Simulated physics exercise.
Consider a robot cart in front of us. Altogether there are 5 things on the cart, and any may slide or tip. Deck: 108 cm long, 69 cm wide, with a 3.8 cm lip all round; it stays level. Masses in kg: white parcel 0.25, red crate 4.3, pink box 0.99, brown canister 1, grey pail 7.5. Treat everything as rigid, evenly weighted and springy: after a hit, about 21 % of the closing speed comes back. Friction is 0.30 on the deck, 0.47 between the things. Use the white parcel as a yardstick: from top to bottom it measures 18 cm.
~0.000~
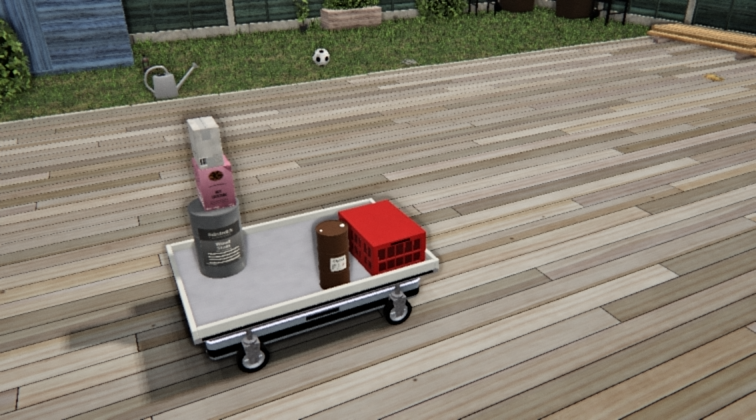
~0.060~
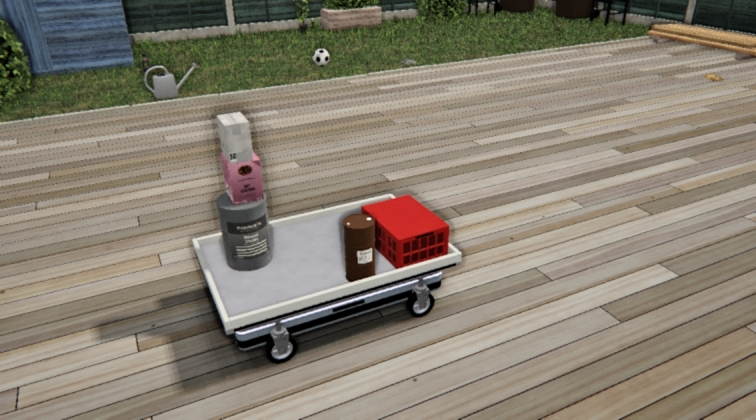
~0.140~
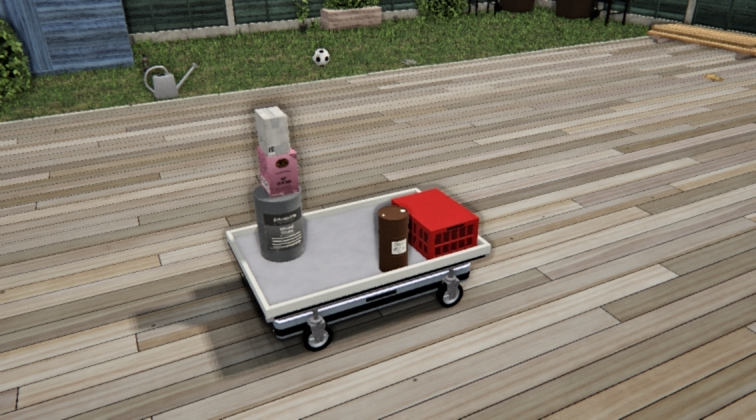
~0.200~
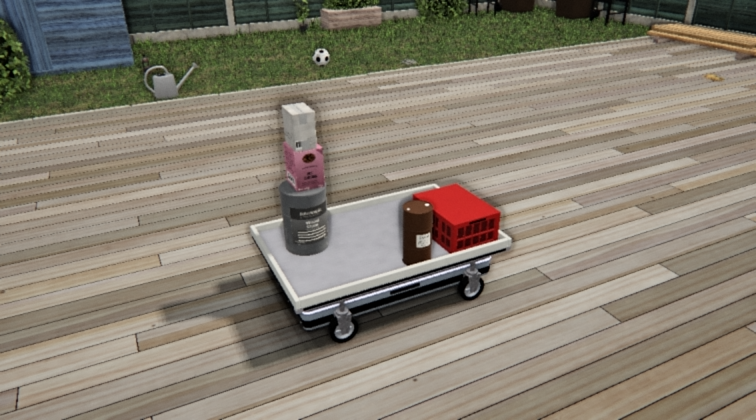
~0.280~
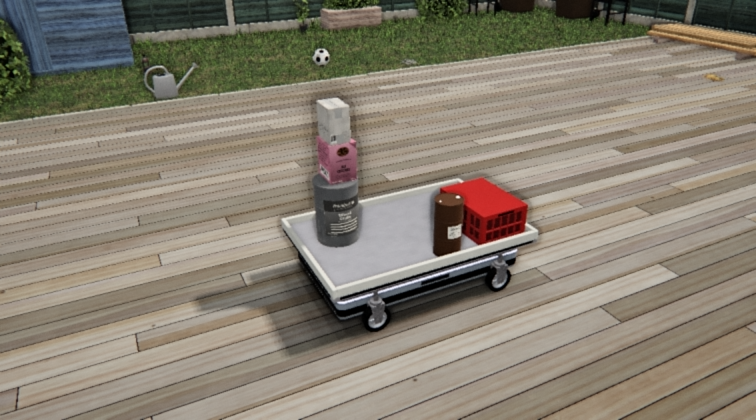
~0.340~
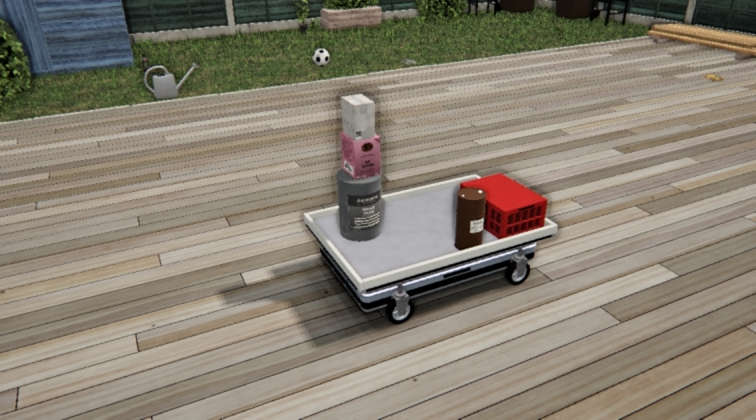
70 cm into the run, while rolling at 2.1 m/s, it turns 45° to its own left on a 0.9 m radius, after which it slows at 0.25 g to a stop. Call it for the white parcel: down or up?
Up.
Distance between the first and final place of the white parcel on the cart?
I'd put it at about 12 centimetres.
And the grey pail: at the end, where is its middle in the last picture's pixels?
Near (495, 113).
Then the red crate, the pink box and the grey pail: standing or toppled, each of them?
The red crate is still upright; the pink box stays upright; the grey pail is still upright.
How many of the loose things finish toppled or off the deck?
It adds up to 1.
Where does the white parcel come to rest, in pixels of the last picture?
Roughly at pixel (500, 51).
By 0.54 s, cart has run 113 cm, turned 18°; brown canister tilted 22°; red crate 3 cm from its spot.
By 0.74 s, cart has run 155 cm, turned 43°; brown canister now off the deck; white parcel 8 cm from its spot near (465, 89); pink box 8 cm from its spot.
By 0.94 s, cart has run 195 cm, turned 45°; white parcel 12 cm from its spot near (485, 72); pink box 12 cm from its spot; grey pail 12 cm from its spot.
By 1.24 s, cart has run 238 cm, turned 45°; white parcel 12 cm from its spot near (495, 57); pink box 12 cm from its spot; red crate 12 cm from its spot.
When it is over (2.1 s), off the deck and tipped over, brown canister; not toppled but over 10 cm from the start, white parcel, red crate, pink box and grey pail. In the last view, white parcel near (500, 51).
